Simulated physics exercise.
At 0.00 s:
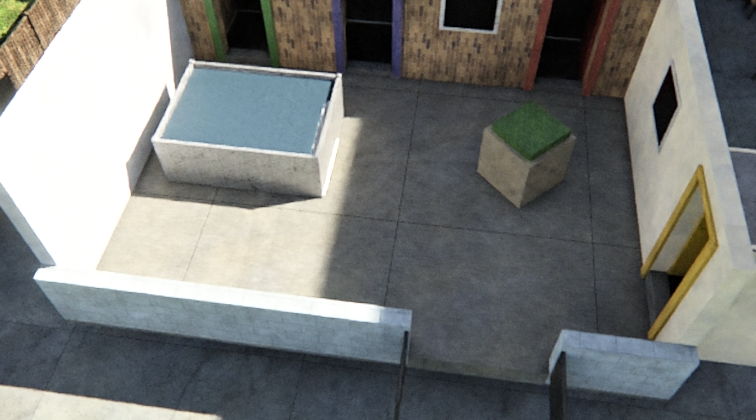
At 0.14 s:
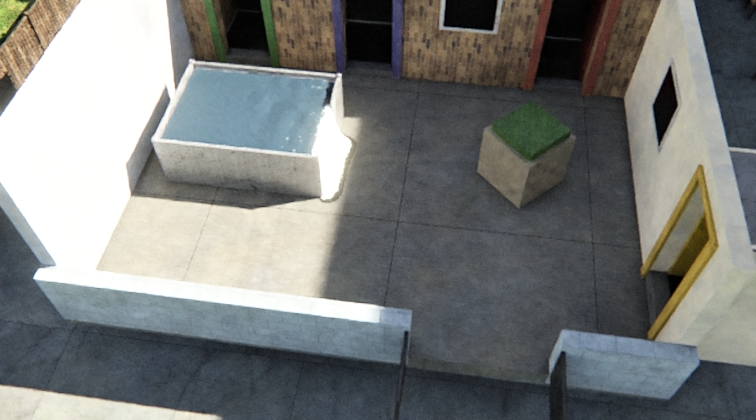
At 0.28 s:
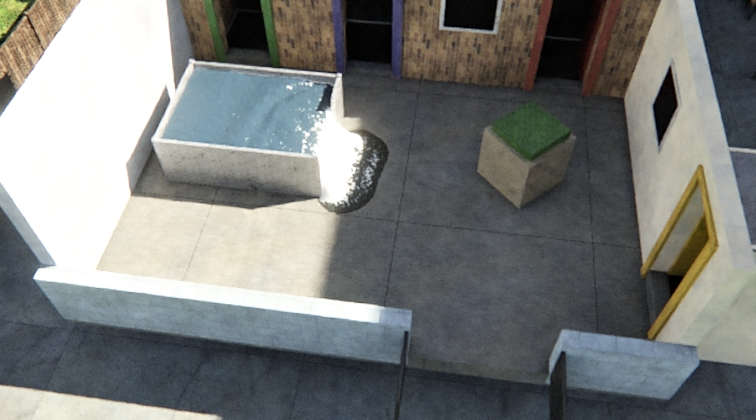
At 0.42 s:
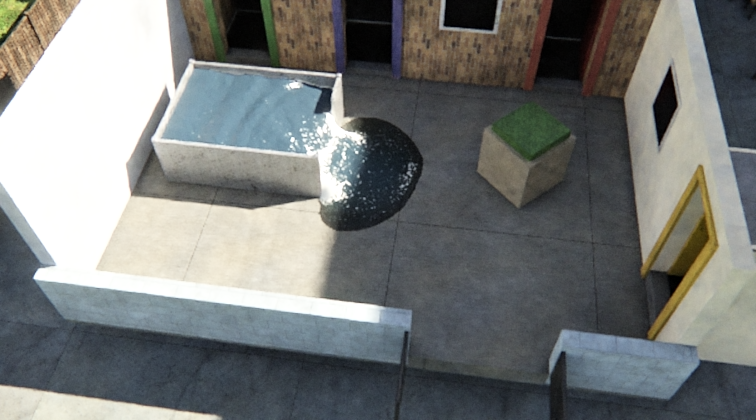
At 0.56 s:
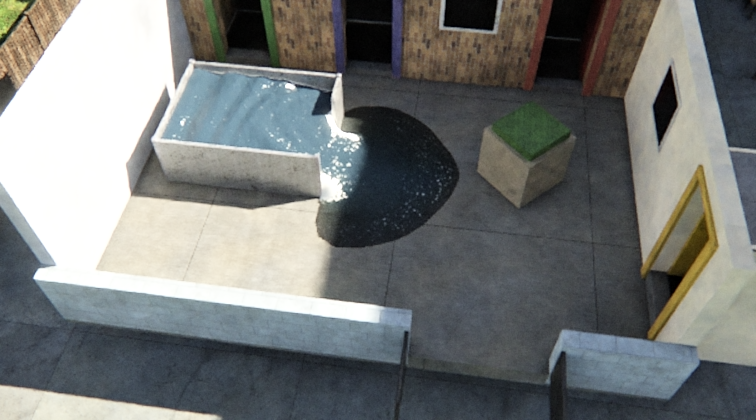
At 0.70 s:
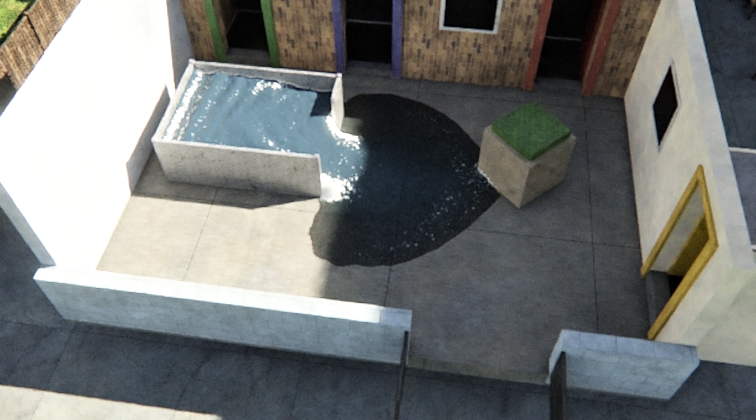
At first, still water fills an open tank at the left of a walled yard, near a grass-topped block. Then part of the tank's right side breaks away and water pours out, spreading across the paving in a widening dark pool that reaches the block, while the level in the tank lowers slightly.
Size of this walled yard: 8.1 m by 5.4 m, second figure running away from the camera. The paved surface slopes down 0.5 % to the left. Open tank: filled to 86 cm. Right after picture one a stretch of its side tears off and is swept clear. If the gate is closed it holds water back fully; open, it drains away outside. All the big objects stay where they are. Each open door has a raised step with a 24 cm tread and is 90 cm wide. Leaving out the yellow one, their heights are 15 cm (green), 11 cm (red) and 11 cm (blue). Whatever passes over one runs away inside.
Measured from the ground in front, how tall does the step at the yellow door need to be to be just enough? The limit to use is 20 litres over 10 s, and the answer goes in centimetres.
It needs to be about 26 cm tall.
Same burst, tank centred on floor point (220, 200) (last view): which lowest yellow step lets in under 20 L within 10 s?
Some 29 cm.
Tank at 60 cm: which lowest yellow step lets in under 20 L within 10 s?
Around 16 cm high.
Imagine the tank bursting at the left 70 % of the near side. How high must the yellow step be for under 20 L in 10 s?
In that case you'd want it roughly 17 cm high.
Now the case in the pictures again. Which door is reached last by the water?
Door: Green.
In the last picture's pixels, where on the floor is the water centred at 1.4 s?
Look at about (313, 159) in the last view.
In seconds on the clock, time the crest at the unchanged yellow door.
The level tops out near 2.8 seconds.
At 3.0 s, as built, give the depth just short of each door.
Door by door in centimetres - green 0, yellow 33, red 22, blue 1.
After 1.4 s water covers 40 % of the floor, deepest (44 cm) near (338, 173); it has not reached the yellow door.
After 3.0 s water covers 55 % of the floor, deepest (39 cm) near (616, 103); 33 cm at the yellow door, 10 litres in over its 25 cm step.
After 10.0 s water covers 90 % of the floor, deepest (12 cm) near (390, 337); 7 cm at the yellow door, 24 litres in over its 25 cm step.
At the yellow door as built, the water arrived by 1.6 s and peaked near 34 cm at 2.8 s.
With a step of 24 cm, 31 litres would have come in within the 10 s; with 28 cm, 11 litres. So under 20 litres takes about 26 cm.
